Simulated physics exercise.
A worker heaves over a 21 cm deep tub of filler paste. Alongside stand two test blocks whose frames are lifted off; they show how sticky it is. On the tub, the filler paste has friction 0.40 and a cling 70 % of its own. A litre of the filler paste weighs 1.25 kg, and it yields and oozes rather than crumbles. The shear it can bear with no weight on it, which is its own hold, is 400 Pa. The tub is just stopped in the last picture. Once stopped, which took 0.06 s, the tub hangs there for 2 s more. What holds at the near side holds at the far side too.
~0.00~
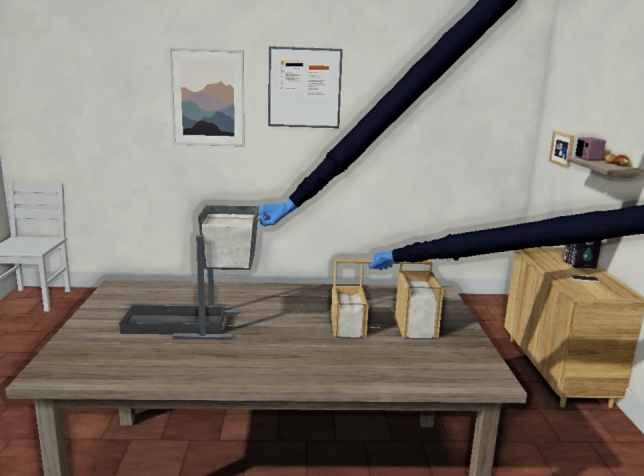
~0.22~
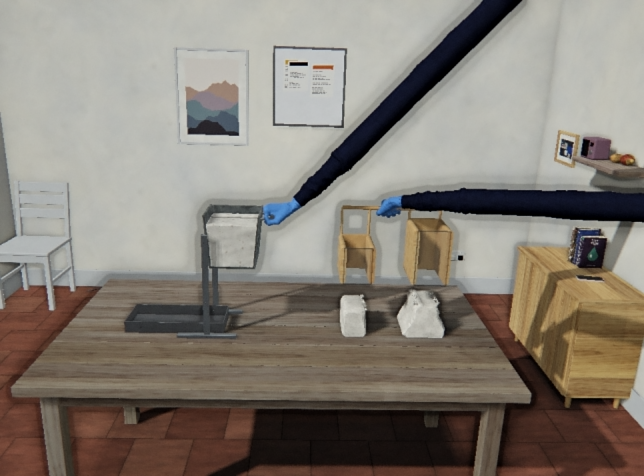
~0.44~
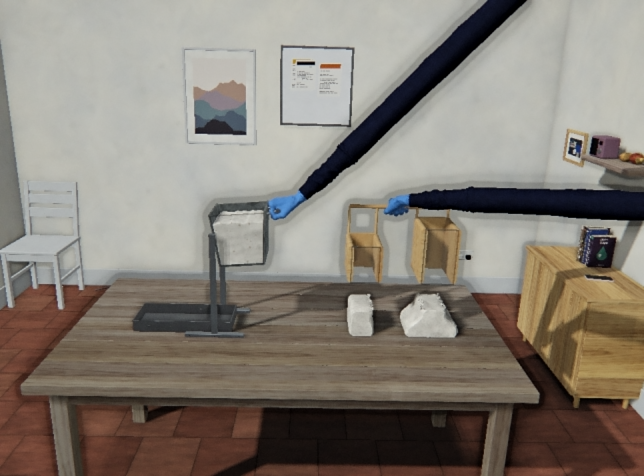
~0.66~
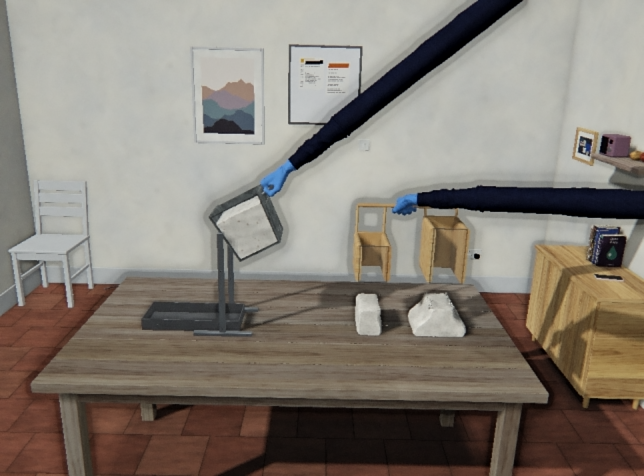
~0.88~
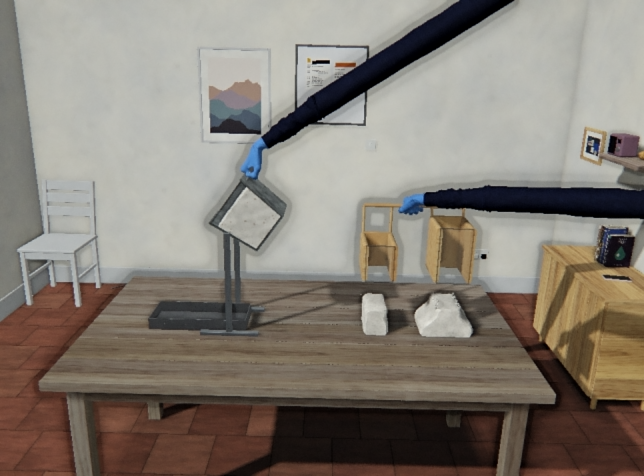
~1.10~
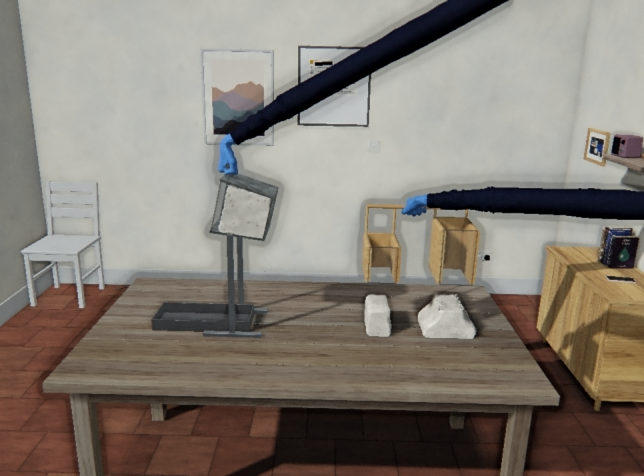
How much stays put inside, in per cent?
97 %.
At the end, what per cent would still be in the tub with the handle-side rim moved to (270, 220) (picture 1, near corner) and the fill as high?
Then near 50 % stays in the tub.
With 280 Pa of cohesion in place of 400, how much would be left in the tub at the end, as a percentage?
Roughly 70 per cent.
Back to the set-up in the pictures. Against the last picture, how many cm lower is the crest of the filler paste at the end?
About 4 cm.
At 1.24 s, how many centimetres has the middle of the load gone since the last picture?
2 cm.
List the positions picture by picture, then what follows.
Handle-side rim at (253, 218), tilt 0 degrees; highest point of the filler paste at (247, 226); test blocks 12 cm, 19 cm high (left to right), in the first frame.
Handle-side rim at (258, 217), tilt 0 degrees; highest point of the filler paste at (251, 226); test blocks 12 cm, 15 cm high (left to right), in the second frame.
Handle-side rim at (263, 212), tilt 5 degrees; highest point of the filler paste at (259, 222); test blocks 12 cm, 13 cm high (left to right), in the third frame.
Handle-side rim at (257, 194), tilt 28 degrees; highest point of the filler paste at (258, 204); test blocks 12 cm, 13 cm high (left to right), in the fourth frame.
Handle-side rim at (240, 181), tilt 54 degrees; highest point of the filler paste at (249, 190); test blocks 12 cm, 13 cm high (left to right), in the fifth frame.
Handle-side rim at (220, 181), tilt 77 degrees; highest point of the filler paste at (231, 187); test blocks 12 cm, 13 cm high (left to right), in the sixth frame.
By 1.24 s, the tub is at 77 degrees and holds 100 %.
By 1.41 s, the tub is at 77 degrees and holds 98 %.
By 1.58 s, the tub is at 77 degrees and holds 97 %.
By 1.75 s, the tub is at 77 degrees and holds 97 %.
By 3.10 s, at the end, the tub is at 77 degrees and holds 97 %.
